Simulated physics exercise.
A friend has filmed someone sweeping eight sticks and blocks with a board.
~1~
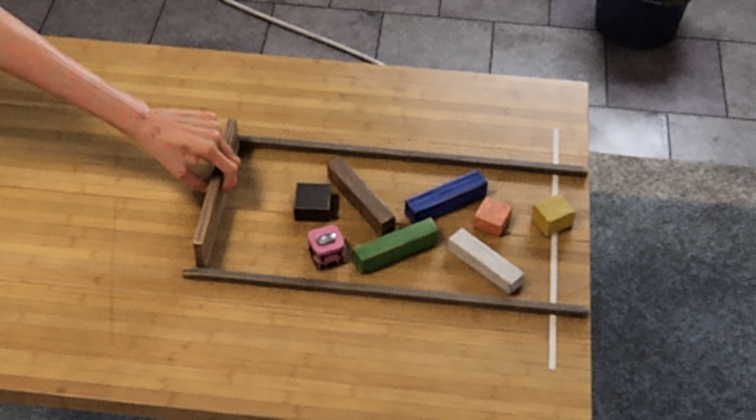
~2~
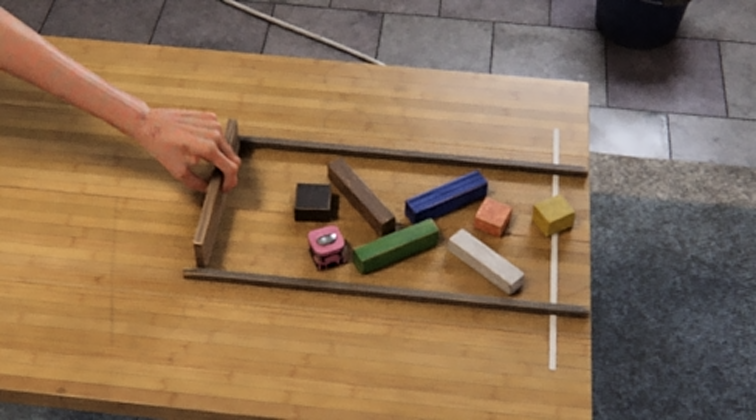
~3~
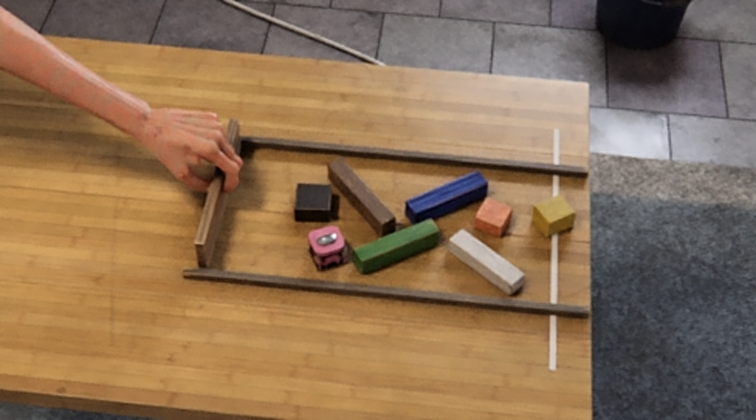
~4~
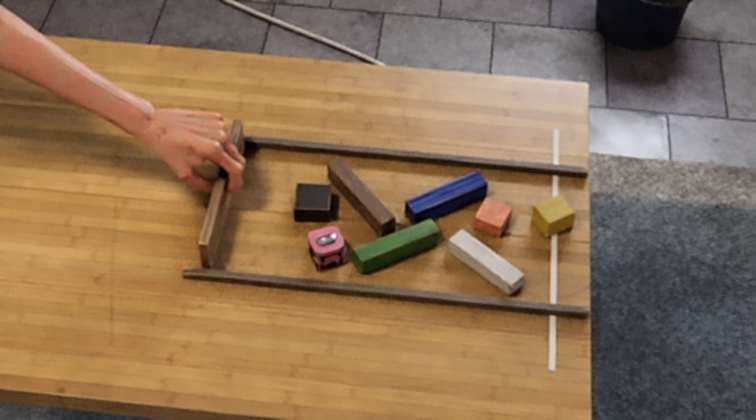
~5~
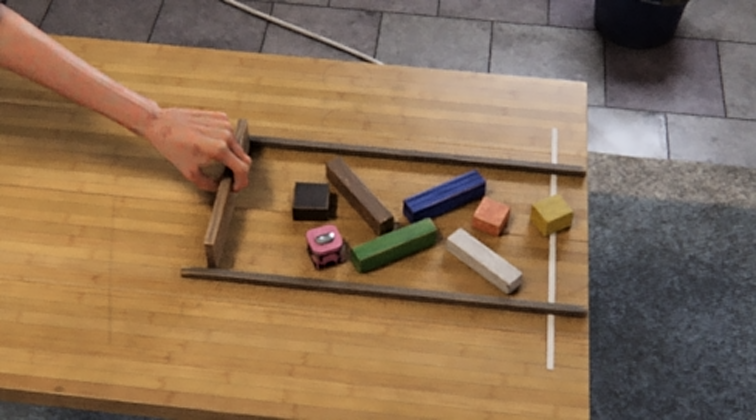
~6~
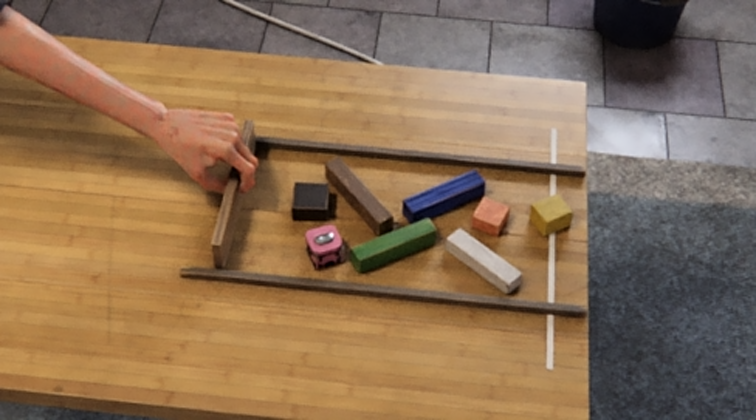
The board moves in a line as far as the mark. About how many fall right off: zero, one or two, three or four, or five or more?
Outcome: The number that fall off is five or more.
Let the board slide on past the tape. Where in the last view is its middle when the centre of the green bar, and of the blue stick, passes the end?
About (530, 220), and (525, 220) for the other.
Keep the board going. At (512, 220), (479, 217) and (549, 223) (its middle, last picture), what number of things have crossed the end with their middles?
Past the end: 3, 1 and 6.
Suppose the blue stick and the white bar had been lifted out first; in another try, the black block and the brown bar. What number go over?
3 in the first case, 2 in the second.
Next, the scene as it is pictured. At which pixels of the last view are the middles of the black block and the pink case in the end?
The black block at (570, 227), the pink case at (568, 276).
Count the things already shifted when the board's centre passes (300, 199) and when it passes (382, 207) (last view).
At the one place 1, at the other 6.
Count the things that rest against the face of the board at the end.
The number is 2.
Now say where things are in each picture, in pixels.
The first picture shows yellow block (553, 215); orange block (493, 217); white bar (486, 261); board (217, 192); tape (554, 238).
The second picture shows orange block (493, 218); pink case (327, 248).
The third picture shows white bar (486, 262); black block (313, 202).
The fourth picture shows yellow block (553, 216); board (223, 193).
The fifth picture shows orange block (491, 217); green bar (394, 246).
The sixth picture shows yellow block (551, 215); orange block (490, 217); white bar (483, 261); board (235, 193); tape (552, 238).
Soon after, none off yet; yellow block at rest near (551, 215); orange block at rest near (490, 217); white bar at rest near (483, 261).
Then, none off yet; yellow block moved a little near (567, 212); orange block moved about its own width near (536, 225); white bar moved about its own width near (548, 274).
At rest, the number that fall off is five or more; fallen, brown bar, green bar, blue stick, white bar, orange block and yellow block.
